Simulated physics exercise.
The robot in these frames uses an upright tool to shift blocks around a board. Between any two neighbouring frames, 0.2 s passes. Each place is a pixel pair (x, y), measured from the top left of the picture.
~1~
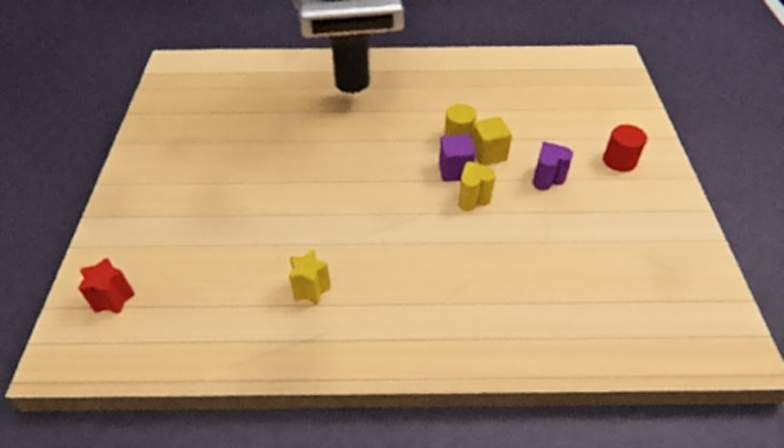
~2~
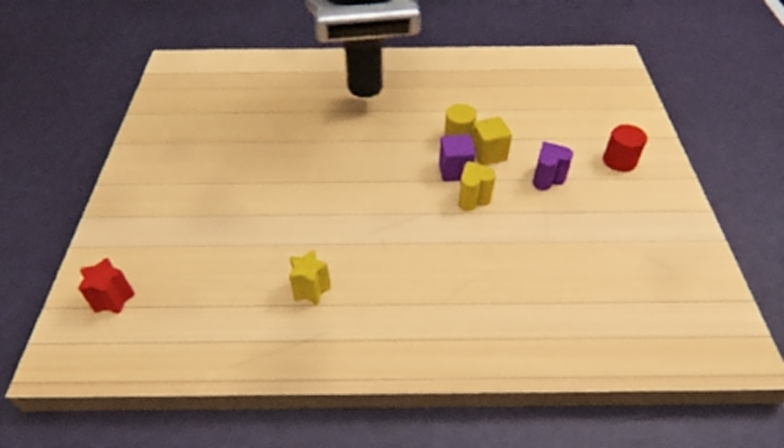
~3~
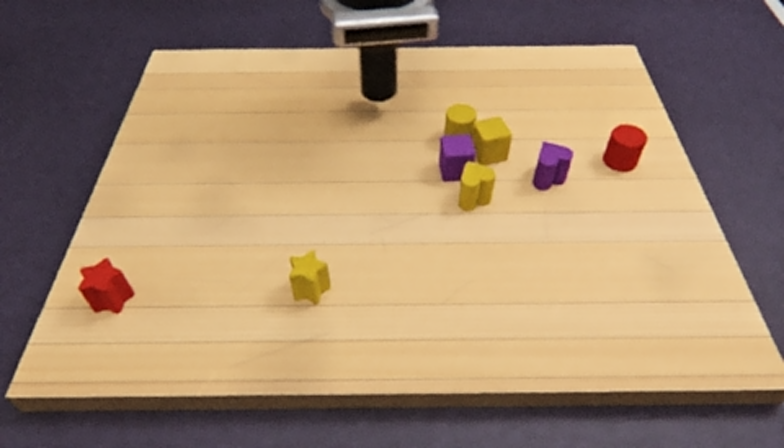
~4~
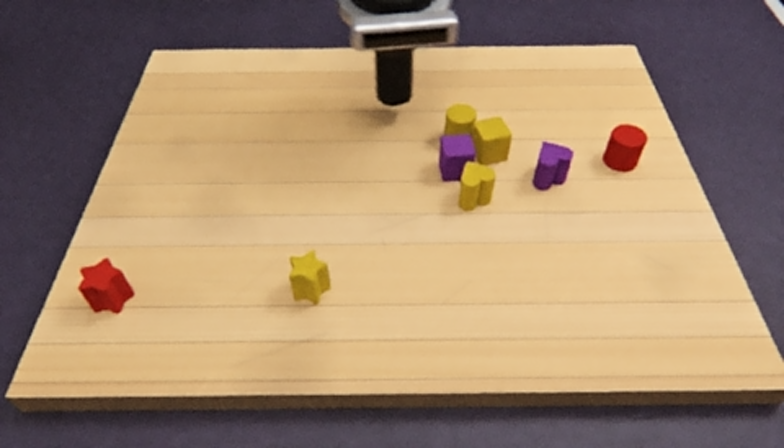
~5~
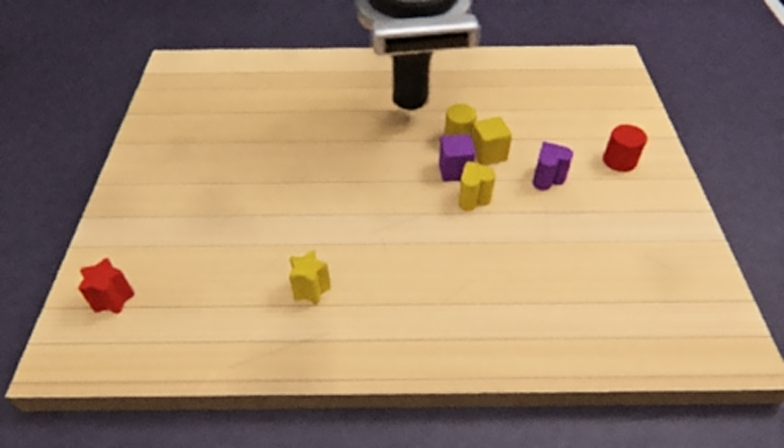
The robot's dark upright tool starts above the upper middle of the wooden board and slides a short way right and slightly downward, nearing the cluster of yellow and purple blocks. All the blocks, including the red and yellow stars at lower left, stay still throughout.
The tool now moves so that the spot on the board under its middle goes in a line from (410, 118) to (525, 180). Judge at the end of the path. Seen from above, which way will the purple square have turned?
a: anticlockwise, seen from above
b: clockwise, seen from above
b - clockwise, seen from above.
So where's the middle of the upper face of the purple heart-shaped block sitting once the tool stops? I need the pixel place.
Its top middle is near (632, 177).
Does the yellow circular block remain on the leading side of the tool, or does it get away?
At that point it is up front.
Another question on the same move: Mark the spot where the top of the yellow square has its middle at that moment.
The yellow square ends near (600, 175).
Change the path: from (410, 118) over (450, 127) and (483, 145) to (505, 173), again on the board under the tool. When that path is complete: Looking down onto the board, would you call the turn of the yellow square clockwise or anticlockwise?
Top view: Counterclockwise.
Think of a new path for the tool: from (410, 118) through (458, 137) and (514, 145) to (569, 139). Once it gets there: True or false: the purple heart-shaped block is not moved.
Verdict: False.
What follows on the original path. One third of the way, tool at (449, 119); yellow circular block at (481, 124); yellow square at (510, 137), turned 25° anticlockwise.
Two thirds of the way, tool at (488, 139); purple square at (464, 149), turned 40° clockwise; yellow circular block at (519, 148); yellow square at (552, 158), turned 60° anticlockwise; purple heart-shaped block at (583, 163).
At the end, tool at (530, 161); purple square at (464, 150), turned 40° clockwise; yellow circular block at (565, 169); yellow square at (600, 176), turned 70° anticlockwise; purple heart-shaped block at (632, 177), turned 15° anticlockwise.
